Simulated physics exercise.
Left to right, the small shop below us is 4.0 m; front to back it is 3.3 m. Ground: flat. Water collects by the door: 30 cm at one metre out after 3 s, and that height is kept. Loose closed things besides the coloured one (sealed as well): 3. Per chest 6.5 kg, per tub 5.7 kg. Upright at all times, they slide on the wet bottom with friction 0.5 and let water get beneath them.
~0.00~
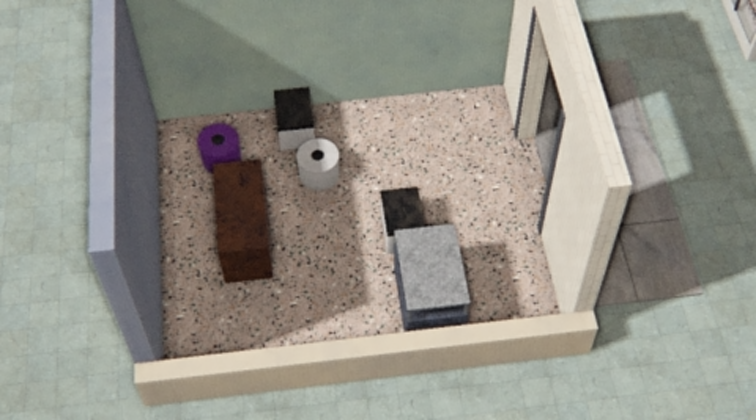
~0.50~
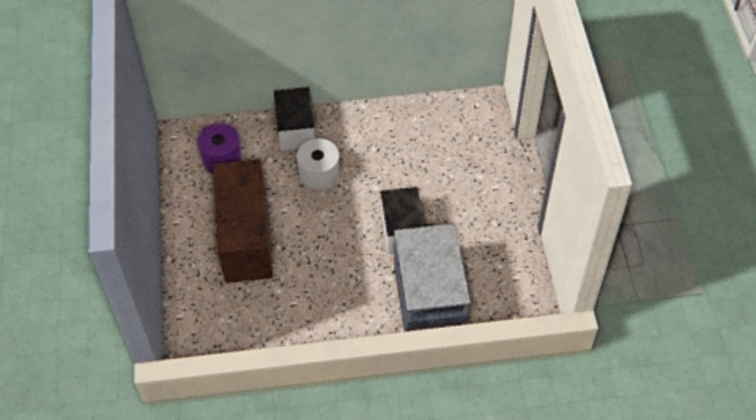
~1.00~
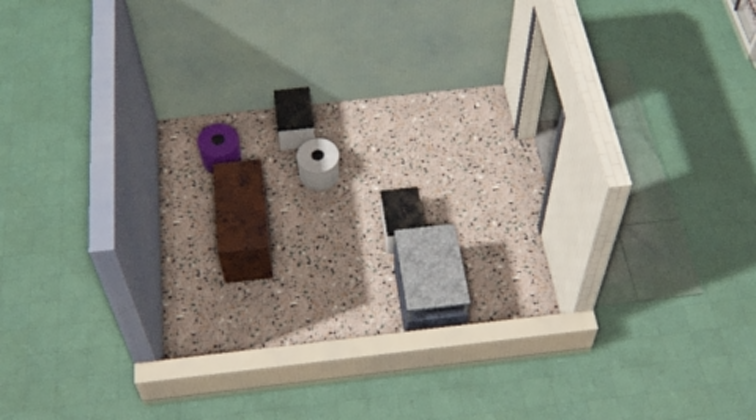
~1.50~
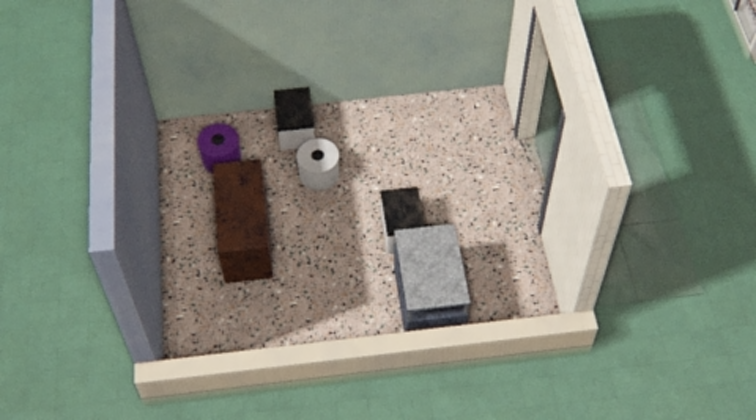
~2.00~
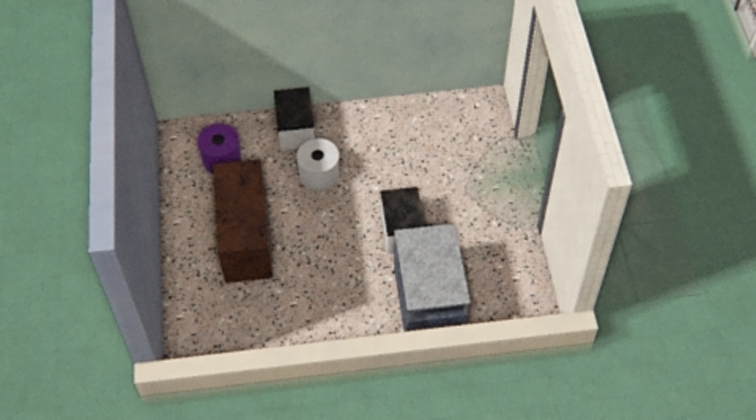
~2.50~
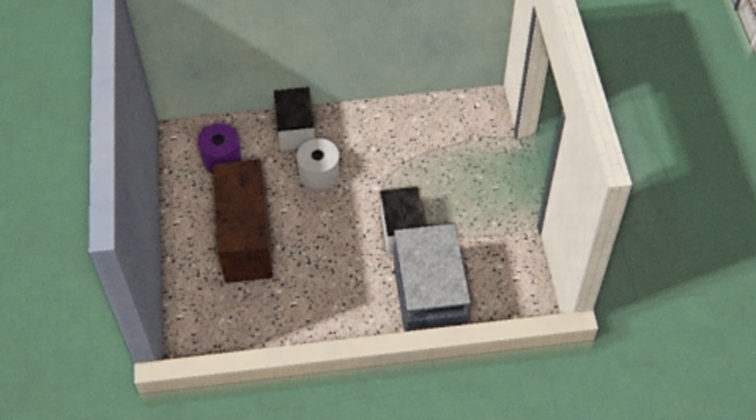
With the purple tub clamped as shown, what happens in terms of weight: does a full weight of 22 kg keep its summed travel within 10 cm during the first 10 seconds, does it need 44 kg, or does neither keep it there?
It needs 44 kg.
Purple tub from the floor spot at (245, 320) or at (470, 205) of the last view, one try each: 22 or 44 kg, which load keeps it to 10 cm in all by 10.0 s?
Taking them in turn, only the heavier mass keeps it, and neither mass keeps it.
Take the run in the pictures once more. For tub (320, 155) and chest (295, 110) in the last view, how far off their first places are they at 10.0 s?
One is off by 60 cm, the other by 40 cm, in the order asked.
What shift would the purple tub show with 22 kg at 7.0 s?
It would be some 120 cm from its spot.
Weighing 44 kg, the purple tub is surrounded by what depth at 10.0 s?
Around 24 cm.
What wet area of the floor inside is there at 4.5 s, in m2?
My estimate is roughly 10.0 m2.
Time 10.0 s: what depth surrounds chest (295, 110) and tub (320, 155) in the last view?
Depths: Near 23 cm, then near 24 cm.
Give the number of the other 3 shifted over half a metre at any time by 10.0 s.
It works out to 2.
After 3.5 s the purple tub would be 0 cm from its start with 22 kg and 0 cm from its start with 44 kg; 0 cm of water round it then.
After 4.5 s the purple tub would be 6 cm from its start with 22 kg and 0 cm from its start with 44 kg; 7 cm of water round it then.
After 7.0 s the purple tub would be 124 cm from its start with 22 kg and 0 cm from its start with 44 kg; 13 cm of water round it then.
After 10.0 s the purple tub would be 202 cm from its start with 22 kg and 0 cm from its start with 44 kg; 24 cm of water round it then.
